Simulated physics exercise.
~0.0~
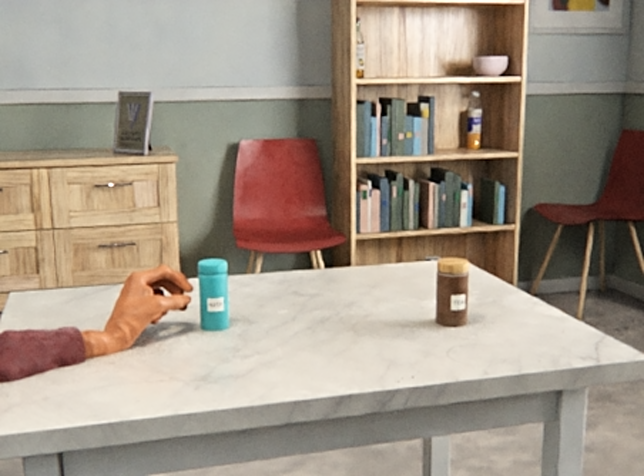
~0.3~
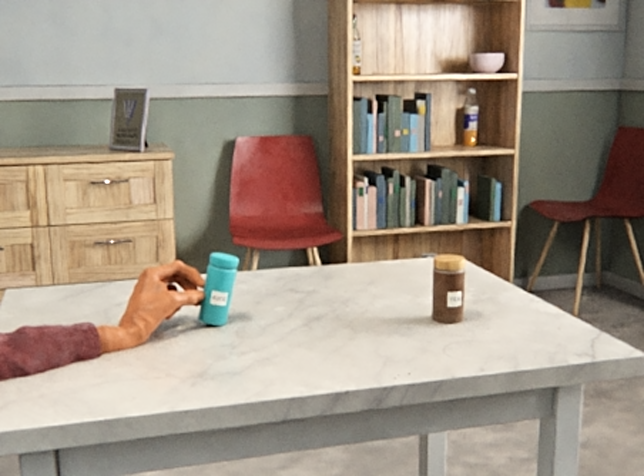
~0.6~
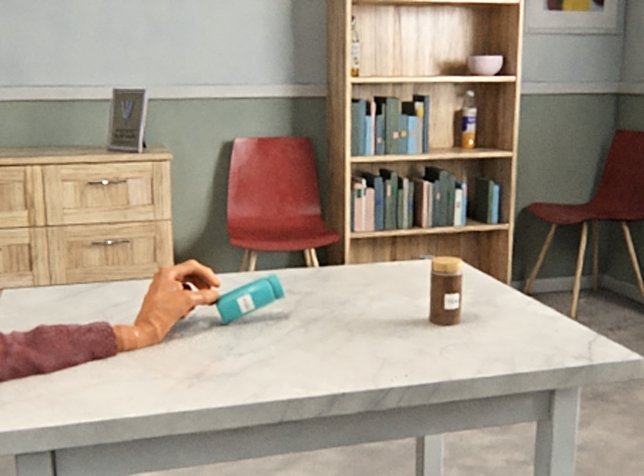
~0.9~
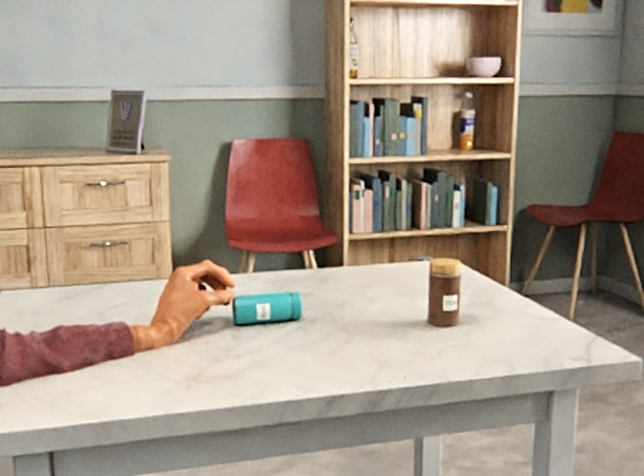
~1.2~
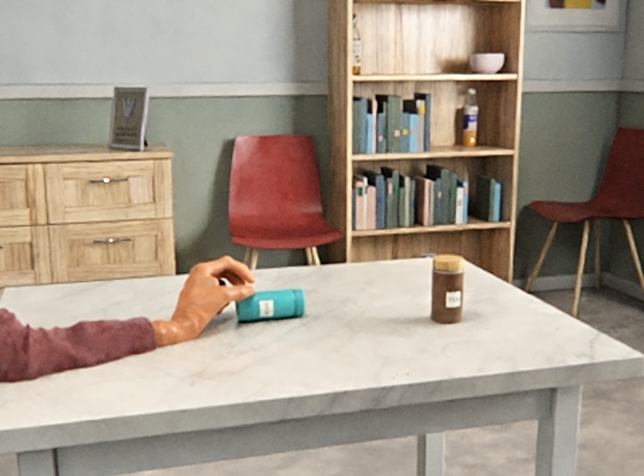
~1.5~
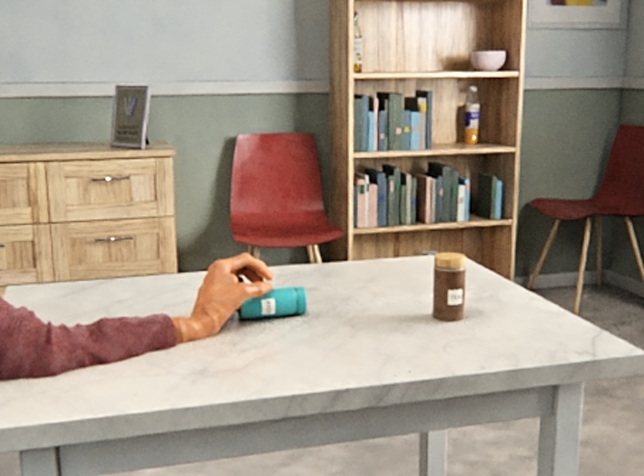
A hand in a maroon sleeve reaches in from the left across a pale marble-topped table, seen from slightly above by a gently swaying camera. A turquoise shaker stands just ahead of its fingers, and a brown shaker with a tan lid stands to the right, with a wooden dresser, red chairs and a bookcase behind. The fingers push the turquoise shaker, which tilts to the right, tips further and drops onto its side. The hand moves on a little over the fallen shaker. At the end the turquoise shaker lies on the table, while the brown one still stands in its place.
